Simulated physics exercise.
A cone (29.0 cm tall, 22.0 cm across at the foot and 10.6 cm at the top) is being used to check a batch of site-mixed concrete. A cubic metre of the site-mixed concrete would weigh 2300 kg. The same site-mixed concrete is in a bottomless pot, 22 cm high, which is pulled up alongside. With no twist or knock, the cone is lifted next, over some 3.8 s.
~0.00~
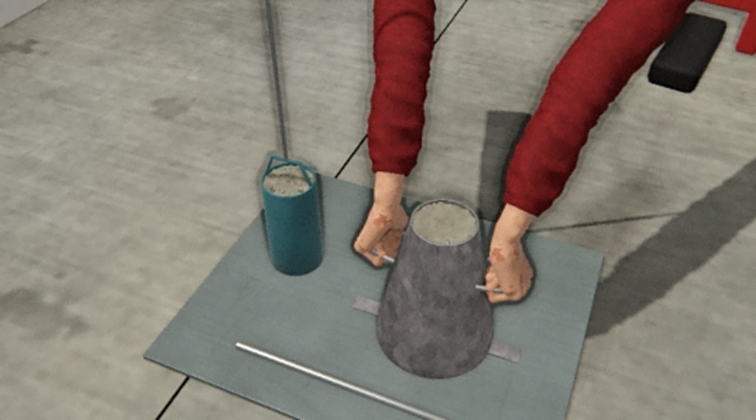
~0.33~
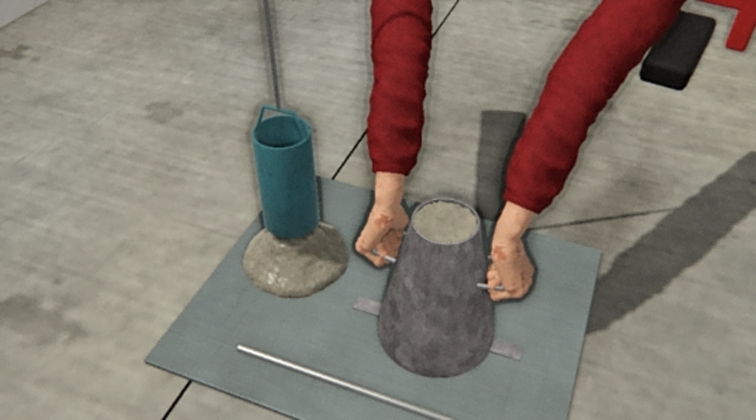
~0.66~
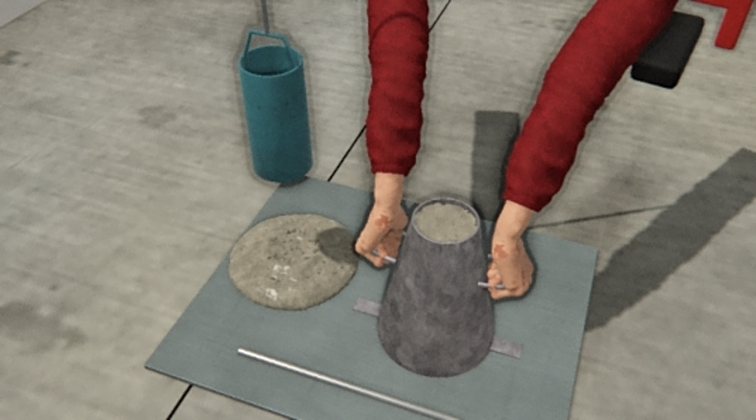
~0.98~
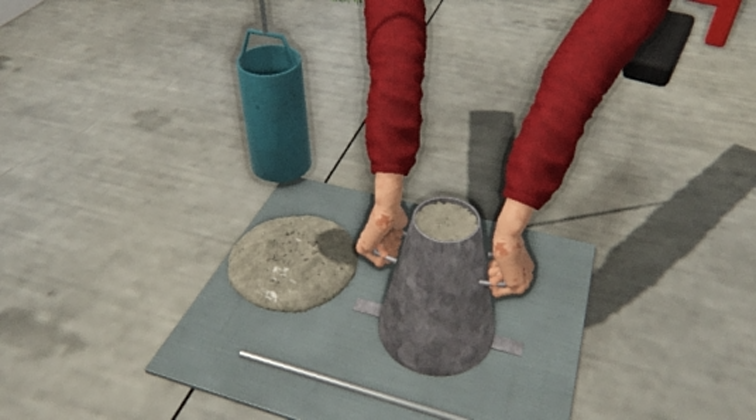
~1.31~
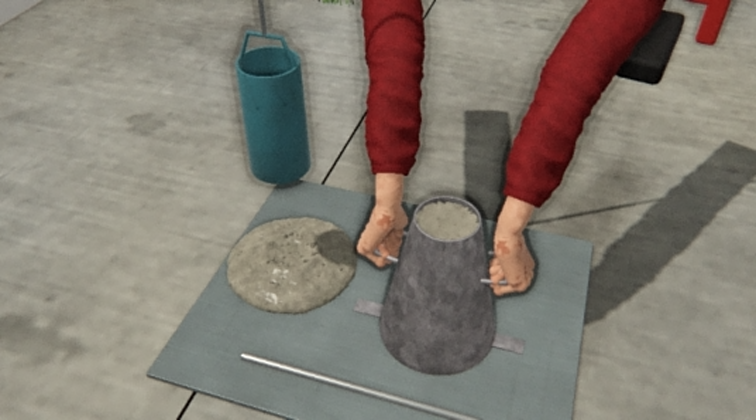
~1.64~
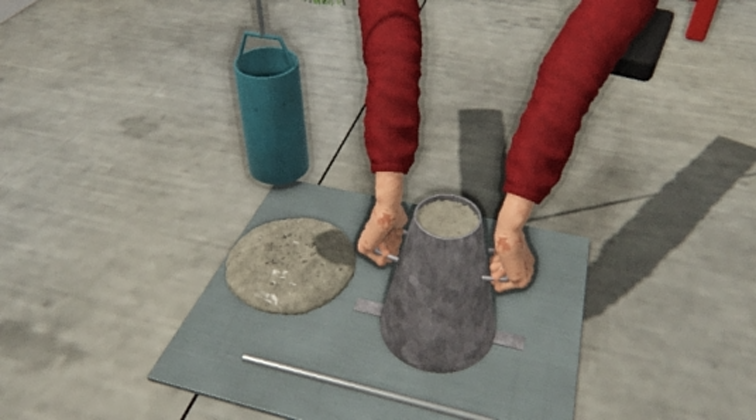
On a streaked grey concrete floor seen from above at an angle, a blue-grey plate lies flat. Two red-sleeved arms hold a dark grey cone filled with pale concrete, a teal pot of the same mix stands to its left, and a thin metal rod lies in front. The pot rises straight up, its concrete slumping into a low, round heap, then hangs still while the hands and cone stay put and the view drifts slightly.
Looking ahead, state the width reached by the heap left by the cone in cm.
Close to 47 centimetres.
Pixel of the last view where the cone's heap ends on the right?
I'd mark it at about (557, 340).
By 2.6 s, the cone is up 6.9 cm; the site-mixed concrete has come down 20 cm to 8.9 cm and is 43 cm wide.
By 3.5 s, the cone is up 18 cm; the site-mixed concrete has come down 23 cm to 6.1 cm and is 46 cm wide.
By 4.5 s, the cone is up 30 cm; the site-mixed concrete has come down 23 cm to 6.1 cm and is 46 cm wide.
By 5.6 s, the cone is clear; the site-mixed concrete has come down 23 cm to 6.1 cm and is 47 cm wide.
By 6.1 s, at rest, the cone is clear; the site-mixed concrete has come down 23 cm to 6.0 cm and is 47 cm wide.
